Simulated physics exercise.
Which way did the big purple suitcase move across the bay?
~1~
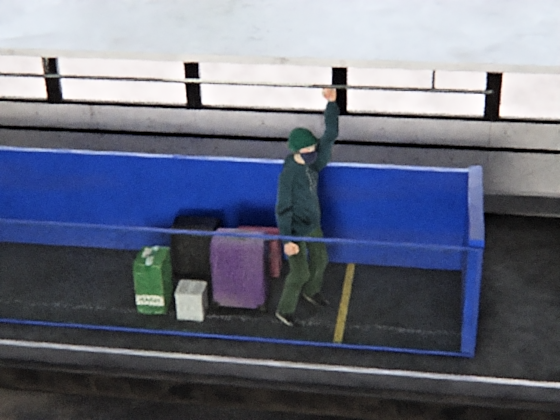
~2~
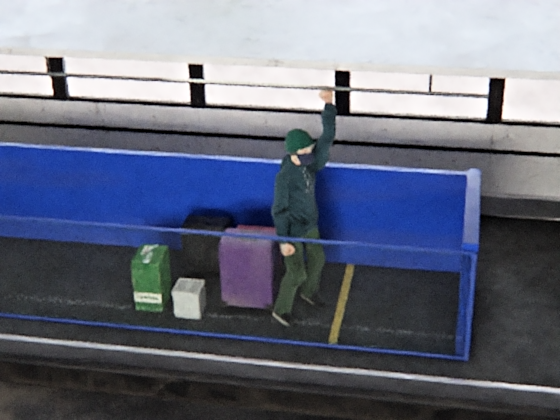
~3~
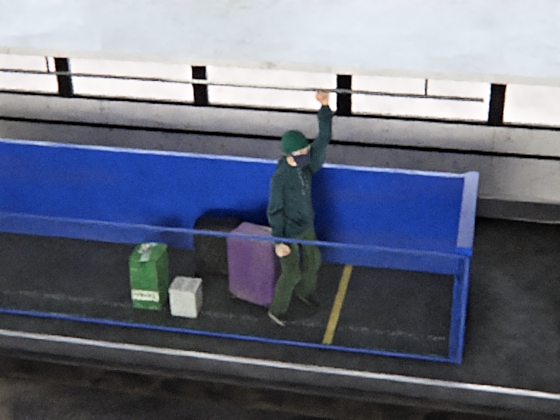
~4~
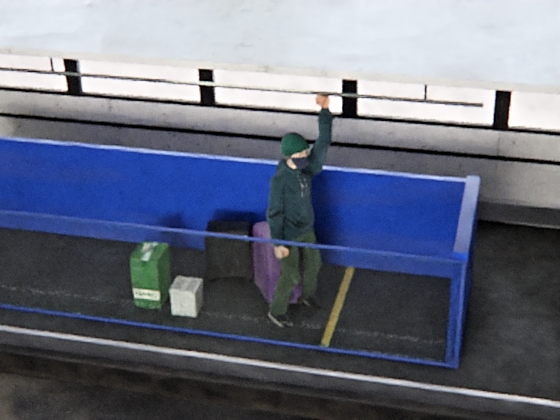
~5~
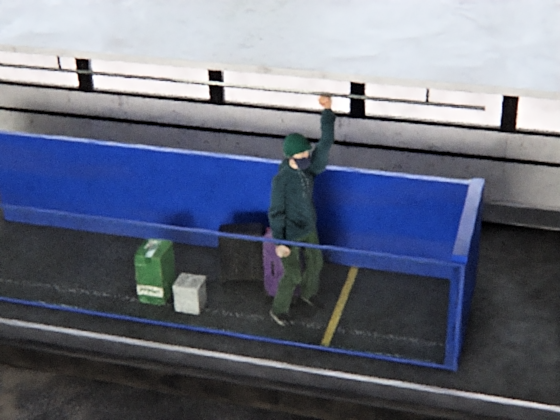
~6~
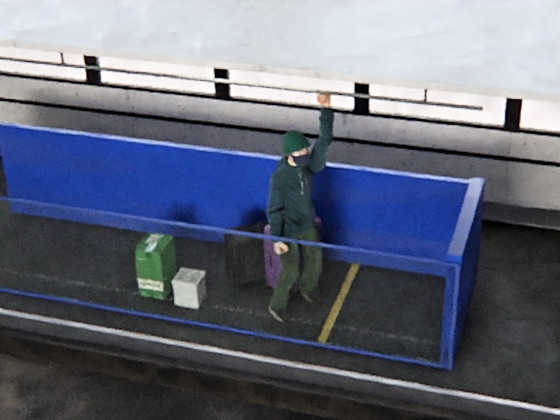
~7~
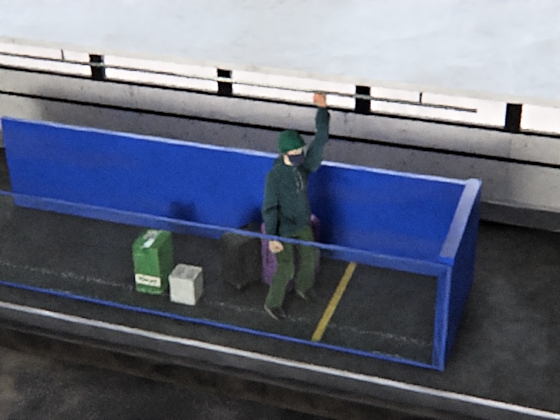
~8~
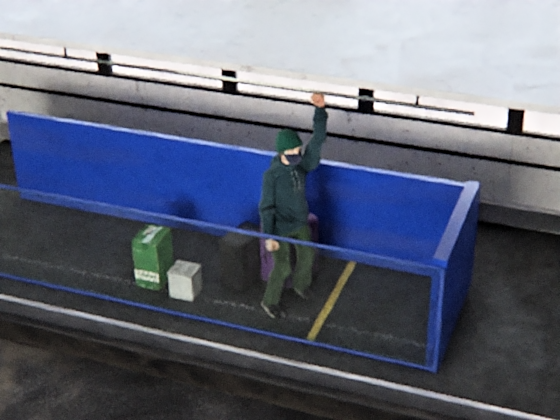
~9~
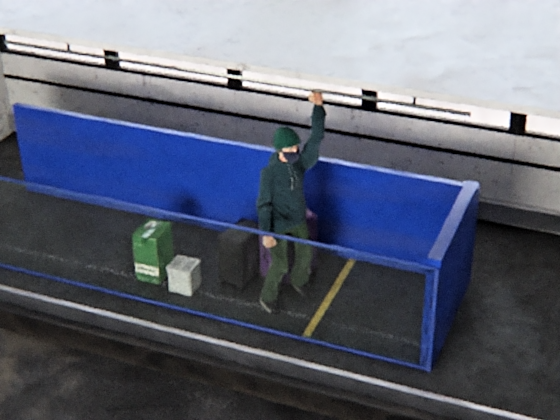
The big purple suitcase rolled to the right, going behind the standing passenger.
